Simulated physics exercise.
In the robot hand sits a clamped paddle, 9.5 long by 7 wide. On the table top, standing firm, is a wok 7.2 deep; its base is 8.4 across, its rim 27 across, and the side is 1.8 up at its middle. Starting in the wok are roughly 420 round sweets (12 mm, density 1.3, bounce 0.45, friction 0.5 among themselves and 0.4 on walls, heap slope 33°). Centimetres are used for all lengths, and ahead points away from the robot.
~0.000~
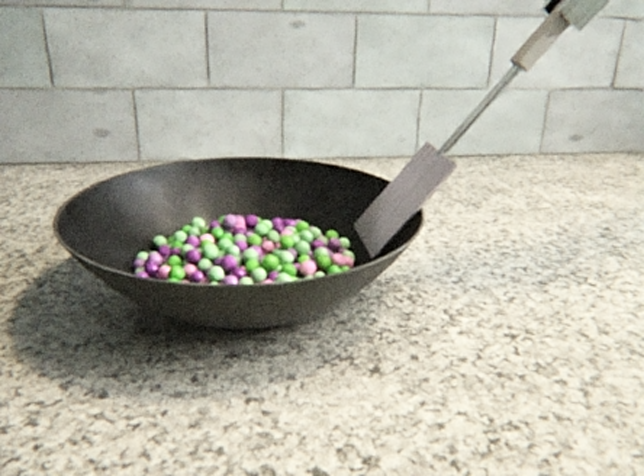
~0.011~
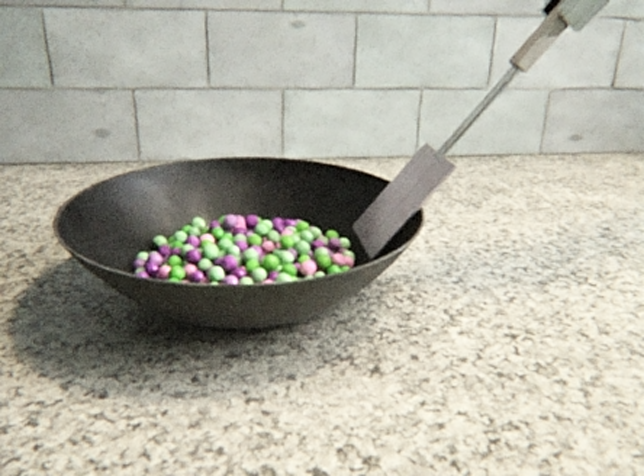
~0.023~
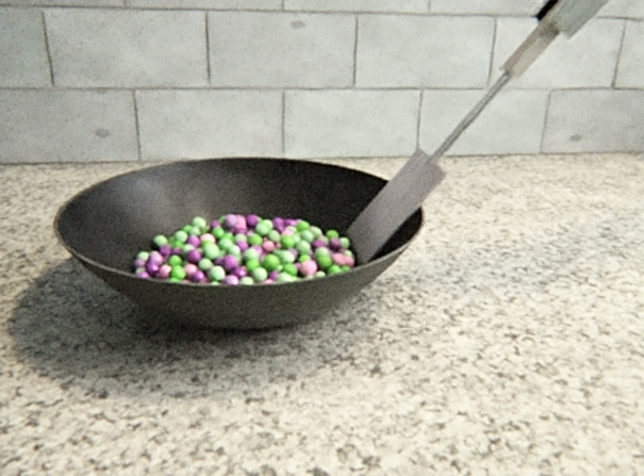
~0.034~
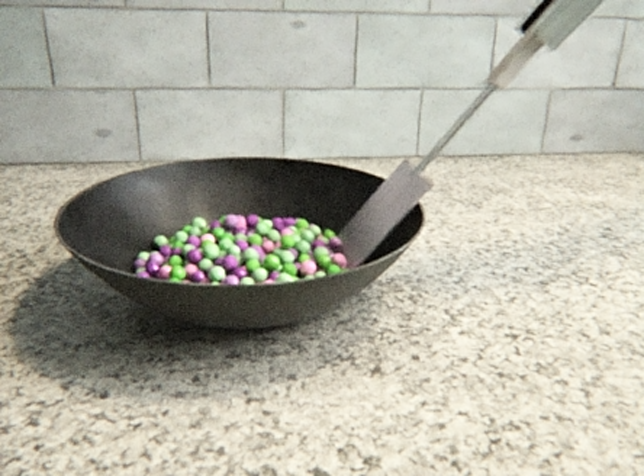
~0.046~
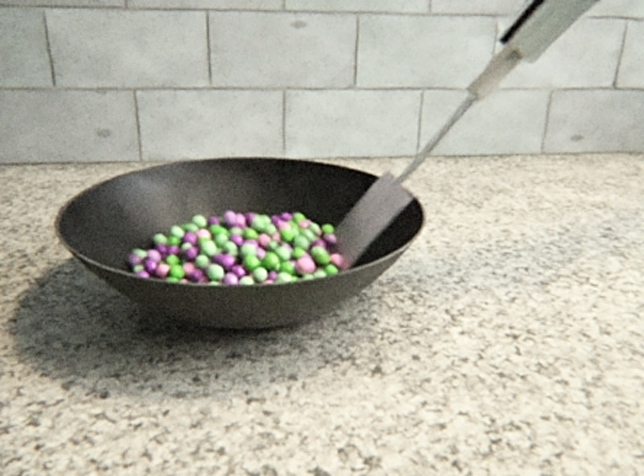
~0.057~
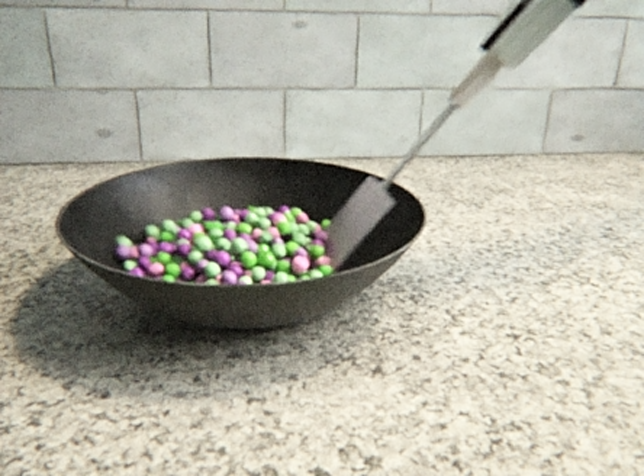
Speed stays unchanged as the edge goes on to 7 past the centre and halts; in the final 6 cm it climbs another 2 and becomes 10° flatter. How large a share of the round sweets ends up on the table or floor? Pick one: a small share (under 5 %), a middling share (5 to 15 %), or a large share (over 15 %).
A large share.
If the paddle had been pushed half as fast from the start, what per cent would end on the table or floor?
Roughly 0 in a hundred.
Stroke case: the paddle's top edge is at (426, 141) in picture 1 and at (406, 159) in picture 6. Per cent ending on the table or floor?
Near 0 in a hundred.
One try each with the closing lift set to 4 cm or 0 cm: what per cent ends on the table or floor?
You'd get some 25 per cent with the first setting and some 15 per cent with the second.
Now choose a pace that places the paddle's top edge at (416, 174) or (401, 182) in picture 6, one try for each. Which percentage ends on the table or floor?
I'd estimate some 5 and 10 in a hundred.
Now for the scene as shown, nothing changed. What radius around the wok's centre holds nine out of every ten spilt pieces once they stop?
That works out to near 45 cm.
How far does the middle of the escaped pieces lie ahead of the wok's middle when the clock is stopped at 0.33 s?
Some 20 centimetres ahead.
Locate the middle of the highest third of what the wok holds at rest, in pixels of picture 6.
(140, 251).
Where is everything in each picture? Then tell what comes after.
The first picture shows paddle top edge at (442, 153), sloping 51°; upper third of the load around (245, 251), from x 140 to 345, top at y 220; 425 in the wok.
The second picture shows paddle top edge at (441, 154), sloping 51°; upper third of the load around (245, 251), from x 140 to 345, top at y 220.
The third picture shows paddle top edge at (433, 160), sloping 51°; upper third of the load around (246, 251), from x 140 to 350, top at y 220.
The fourth picture shows paddle top edge at (418, 171), sloping 51°; upper third of the load around (249, 251), from x 140 to 340, top at y 220.
The fifth picture shows paddle top edge at (400, 181), sloping 51°; upper third of the load around (247, 246), from x 135 to 345, top at y 220.
The sixth picture shows paddle top edge at (382, 188), sloping 51°; upper third of the load around (236, 241), from x 125 to 345, top at y 215; 425 in the wok.
By 0.08 s, sloping 51°, highest piece 7 above the table; 425 in the wok.
By 0.11 s, sloping 48°, highest piece 9 above the table; 425 in the wok.
By 0.33 s, sloping 41°, highest piece 17 above the table; 317 in the wok, 22 on the table or floor, 86 on the blade or in flight.
By 1.38 s, sloping 41°, highest piece 7 above the table; 316 in the wok, 109 on the table or floor.
Final count, 316 in the wok, 109 on the table or floor. That is 26 % on the table or floor.
